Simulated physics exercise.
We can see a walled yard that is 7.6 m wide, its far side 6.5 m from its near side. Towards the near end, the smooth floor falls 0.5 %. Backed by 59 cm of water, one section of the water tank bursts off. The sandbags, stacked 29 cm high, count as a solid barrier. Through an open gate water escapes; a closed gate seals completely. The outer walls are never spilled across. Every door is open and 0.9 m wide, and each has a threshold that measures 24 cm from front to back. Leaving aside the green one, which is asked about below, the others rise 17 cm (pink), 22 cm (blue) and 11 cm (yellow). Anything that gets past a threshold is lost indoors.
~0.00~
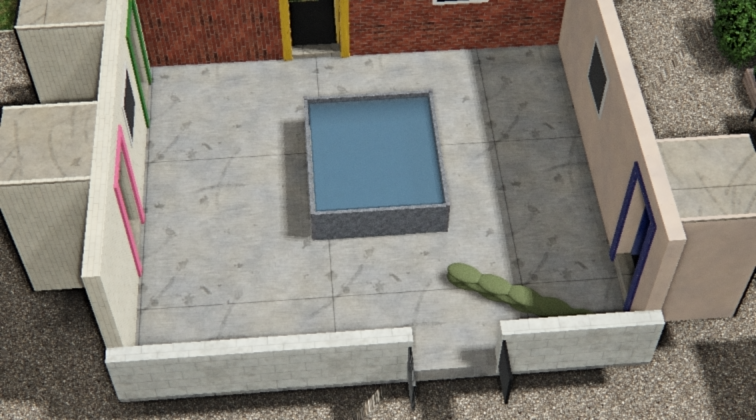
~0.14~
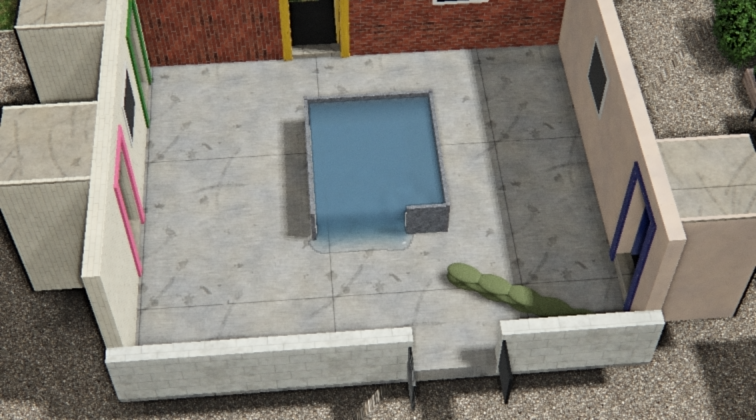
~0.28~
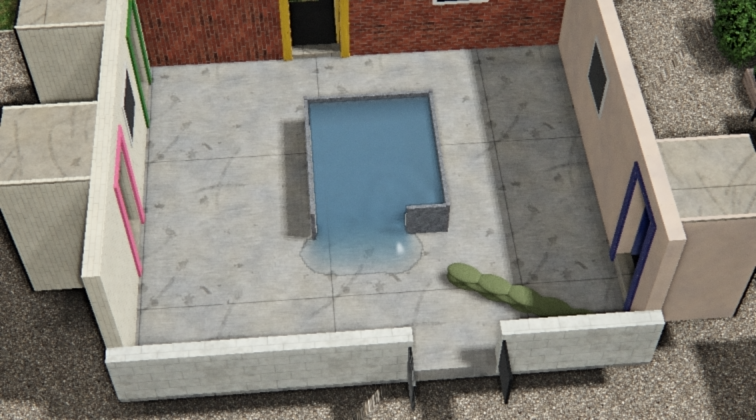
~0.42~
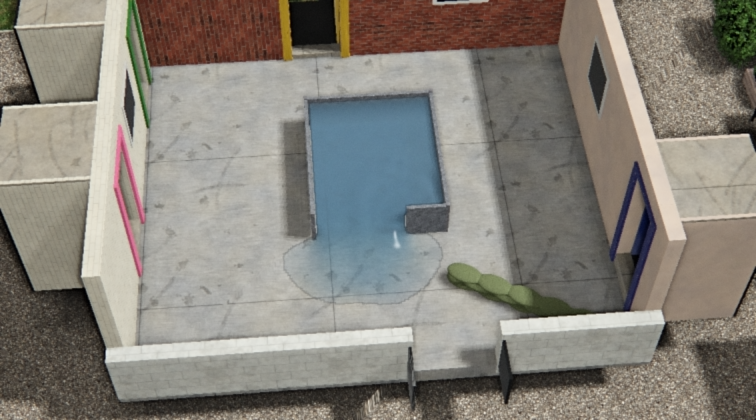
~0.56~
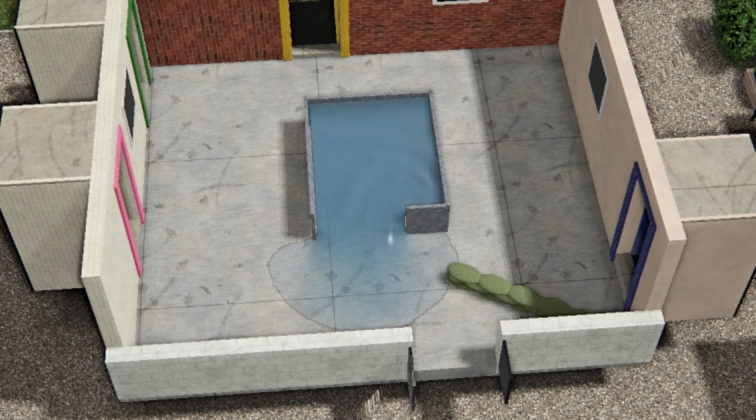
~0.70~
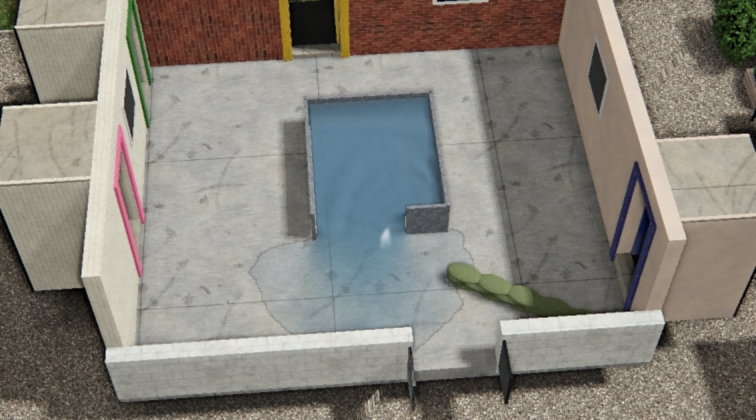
The video shows a walled courtyard with a rectangular water tank at its center; part of the tank's near wall gives way, and water pours out and spreads across the pale floor toward the low front wall, beside green sandbags.
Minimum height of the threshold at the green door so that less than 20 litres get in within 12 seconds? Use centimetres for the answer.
Roughly 5.5 cm.
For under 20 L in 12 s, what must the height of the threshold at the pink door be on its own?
The pink door needs around 6.0 cm.
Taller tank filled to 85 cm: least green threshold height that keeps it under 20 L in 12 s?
The step would need to be some 10.5 cm high.
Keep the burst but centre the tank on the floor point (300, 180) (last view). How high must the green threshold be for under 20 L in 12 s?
With that change, some 8.5 centimetres.
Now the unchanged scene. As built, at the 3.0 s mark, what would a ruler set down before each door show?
In cm - green: 0, pink: 4, blue: 0, yellow: 0.
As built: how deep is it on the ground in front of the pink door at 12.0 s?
Depth: Near 6.0 cm.
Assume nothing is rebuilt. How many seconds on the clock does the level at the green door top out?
Crest at t of about 11.5 s.
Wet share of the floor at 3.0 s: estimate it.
Around 25 per cent of the free floor.
After 1.4 s water covers 20 % of the floor, deepest (36 cm) near (351, 361); it has not reached the green door.
After 3.0 s water covers 25 % of the floor, deepest (38 cm) near (134, 376); it has not reached the green door.
After 12.0 s water covers 90 % of the floor, deepest (10 cm) near (147, 133); 9 cm at the green door, 0 litres in over its 10 cm threshold.
At the green door as built, the water arrived by 4.4 s and peaked near 9 cm at 11.6 s.
With a threshold of 4.5 cm, 33 litres would have come in within the 12 s; with 6.5 cm, 12 litres. So under 20 litres takes about 5.5 cm.
